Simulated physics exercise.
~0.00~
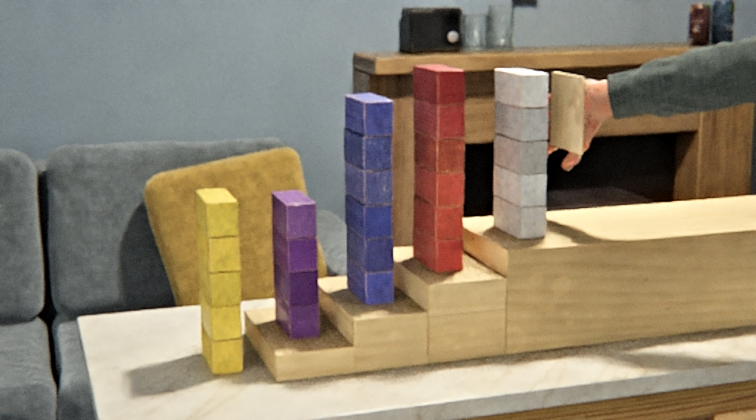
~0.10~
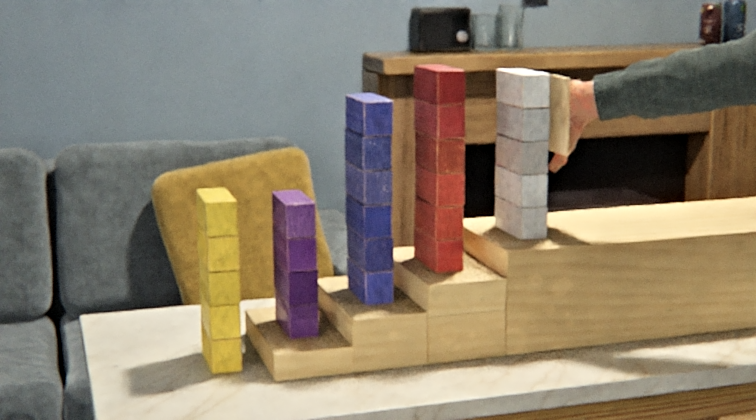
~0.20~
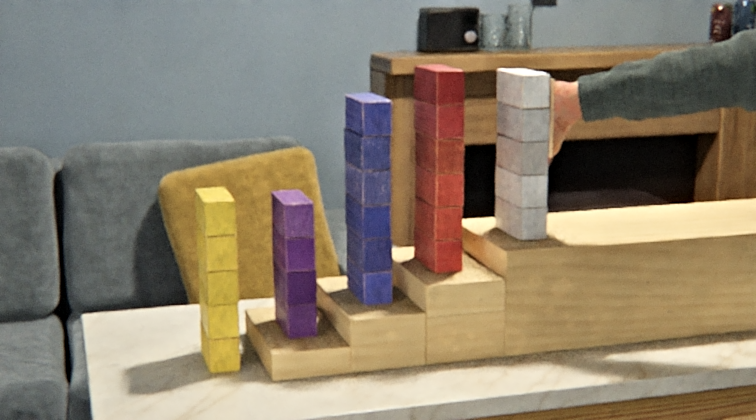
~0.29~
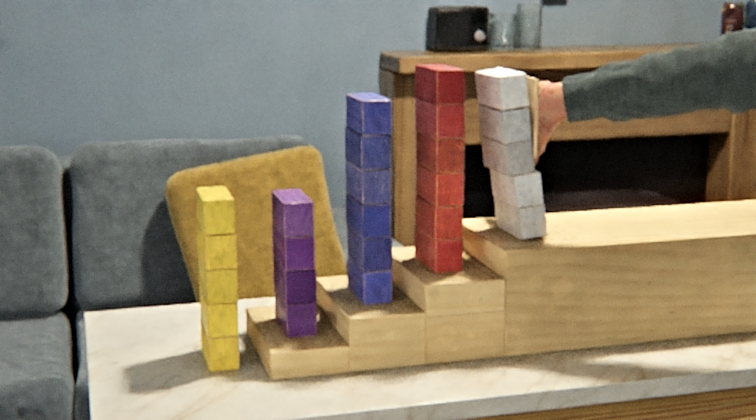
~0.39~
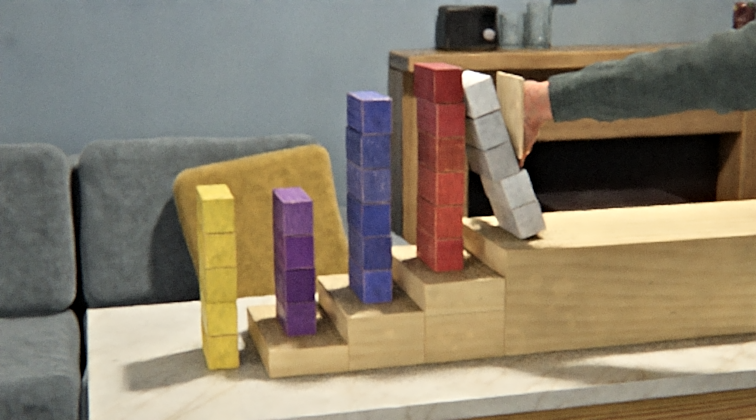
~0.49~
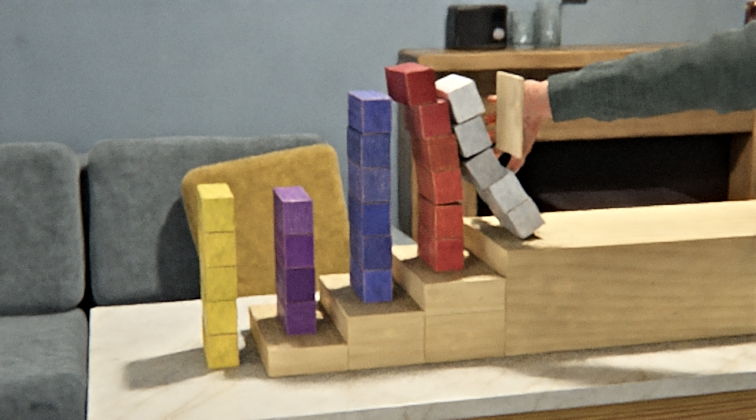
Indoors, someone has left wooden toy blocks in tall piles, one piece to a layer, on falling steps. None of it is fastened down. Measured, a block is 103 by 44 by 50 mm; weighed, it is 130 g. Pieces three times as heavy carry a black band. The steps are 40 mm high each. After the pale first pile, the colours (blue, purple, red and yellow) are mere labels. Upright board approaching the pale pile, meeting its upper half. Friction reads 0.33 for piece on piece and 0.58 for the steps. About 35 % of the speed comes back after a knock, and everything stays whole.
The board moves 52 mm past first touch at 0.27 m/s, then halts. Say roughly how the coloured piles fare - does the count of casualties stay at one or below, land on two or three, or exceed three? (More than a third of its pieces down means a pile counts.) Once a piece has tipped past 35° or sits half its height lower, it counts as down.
It exceeds three.
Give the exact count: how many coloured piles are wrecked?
The number is 4.
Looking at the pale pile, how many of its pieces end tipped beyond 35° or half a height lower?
I count 5 of the pale pieces.
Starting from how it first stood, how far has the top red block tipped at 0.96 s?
I'd estimate close to 20°.
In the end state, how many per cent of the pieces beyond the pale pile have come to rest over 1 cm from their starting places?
I count 80 % as shifted.
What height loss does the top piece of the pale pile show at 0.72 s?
I'd put it at close to 8 cm below where it started.
After 0.72 s, 5 of the pale pile down; 1 of the 21 other blocks down; top red block 24° from how it stood, 26 mm lower; top blue block 18° from how it stood.
After 0.96 s, 5 of the pale pile down; 9 of the 21 other blocks down; top blue block upside down; top purple block 24° from how it stood.
After 1.26 s, 5 of the pale pile down; 17 of the 21 other blocks down; top blue block on its side; top purple block on its side.
After 1.70 s, 5 of the pale pile down; 17 of the 21 other blocks down; top yellow block on its side; top blue block on its side.
In the end (2.0 s), 5 of the pale pile down; 17 of the 21 other blocks down; top red block on its side; top blue block on its side. Wrecked, blue, purple, red and yellow.
